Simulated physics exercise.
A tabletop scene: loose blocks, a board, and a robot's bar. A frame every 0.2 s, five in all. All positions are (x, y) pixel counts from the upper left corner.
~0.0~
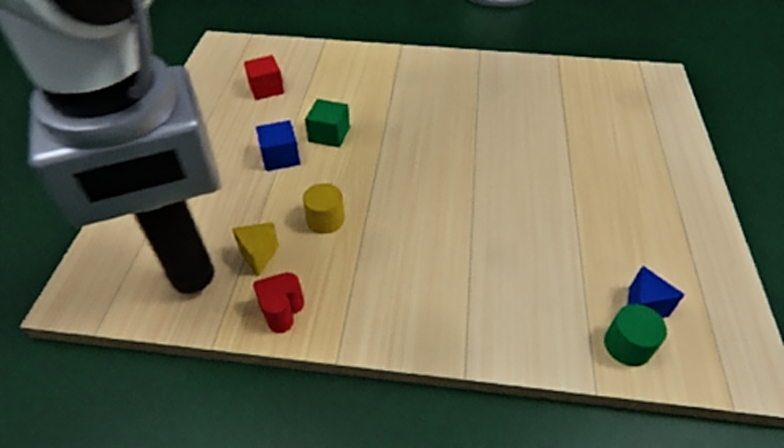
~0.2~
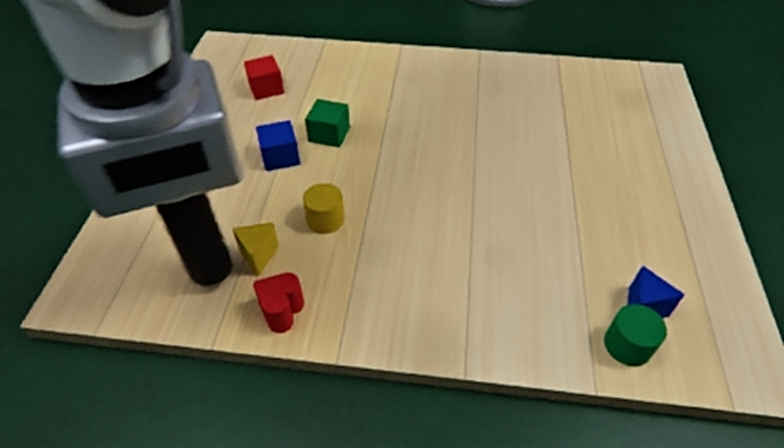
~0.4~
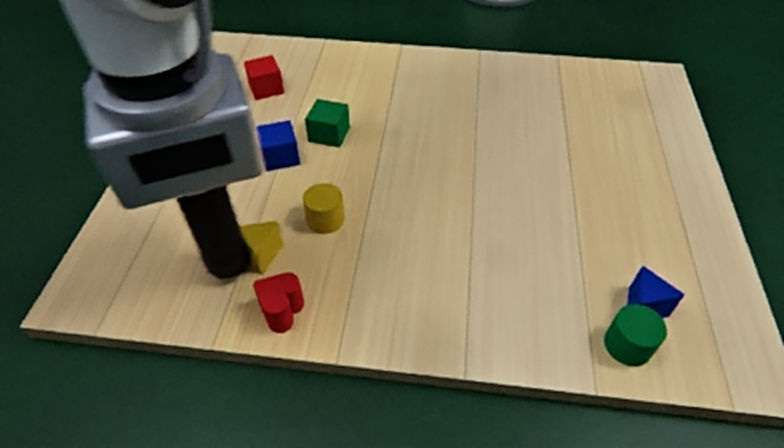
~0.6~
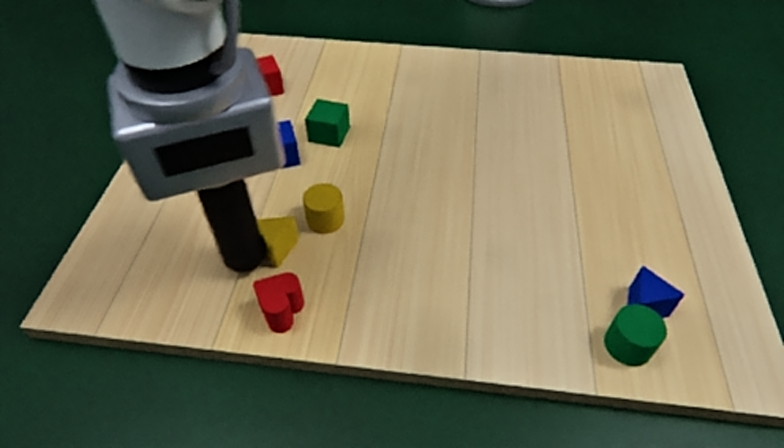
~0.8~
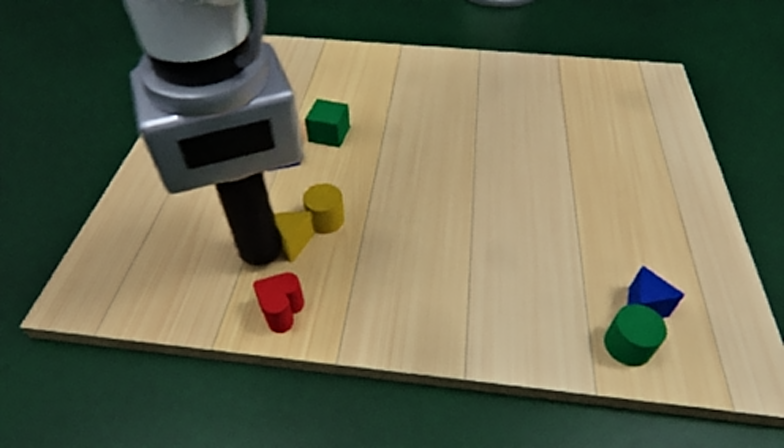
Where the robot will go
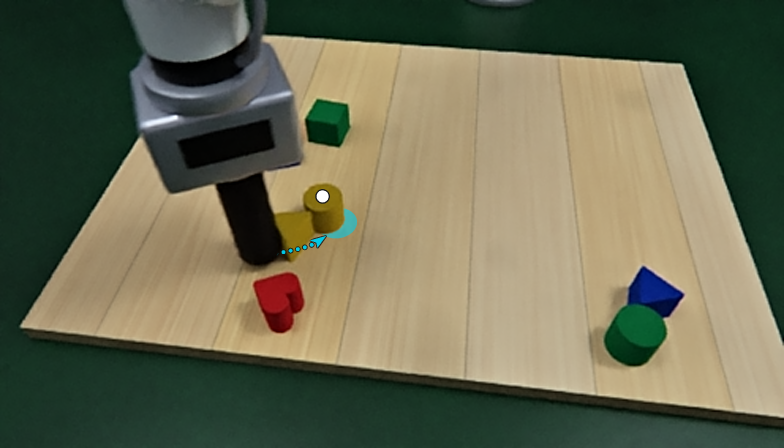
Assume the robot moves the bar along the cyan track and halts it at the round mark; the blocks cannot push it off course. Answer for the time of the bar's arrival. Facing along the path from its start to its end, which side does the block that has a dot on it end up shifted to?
Leftward.
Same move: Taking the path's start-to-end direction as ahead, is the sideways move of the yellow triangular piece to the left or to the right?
Moves right.
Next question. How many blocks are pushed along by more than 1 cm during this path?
The result: Two blocks.
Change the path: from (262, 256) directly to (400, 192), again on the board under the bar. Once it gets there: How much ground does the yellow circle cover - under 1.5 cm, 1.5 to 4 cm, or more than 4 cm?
It ends farther than 4 cm from its spot.
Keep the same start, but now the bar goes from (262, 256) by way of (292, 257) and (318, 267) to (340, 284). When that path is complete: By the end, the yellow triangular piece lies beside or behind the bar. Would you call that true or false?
That statement is accurate.
Path on the board, from (262, 256) by way of (292, 250) and (319, 241) to (337, 223); the dot is on the yellow circle.
What follows on the original path. Halfway along, bar (305, 240); yellow triangular piece (335, 213); yellow circle (333, 188).
At the end, bar (336, 216); red heart-shaped block in place; yellow triangular piece (368, 197), turned 20° clockwise; yellow circle (346, 172).
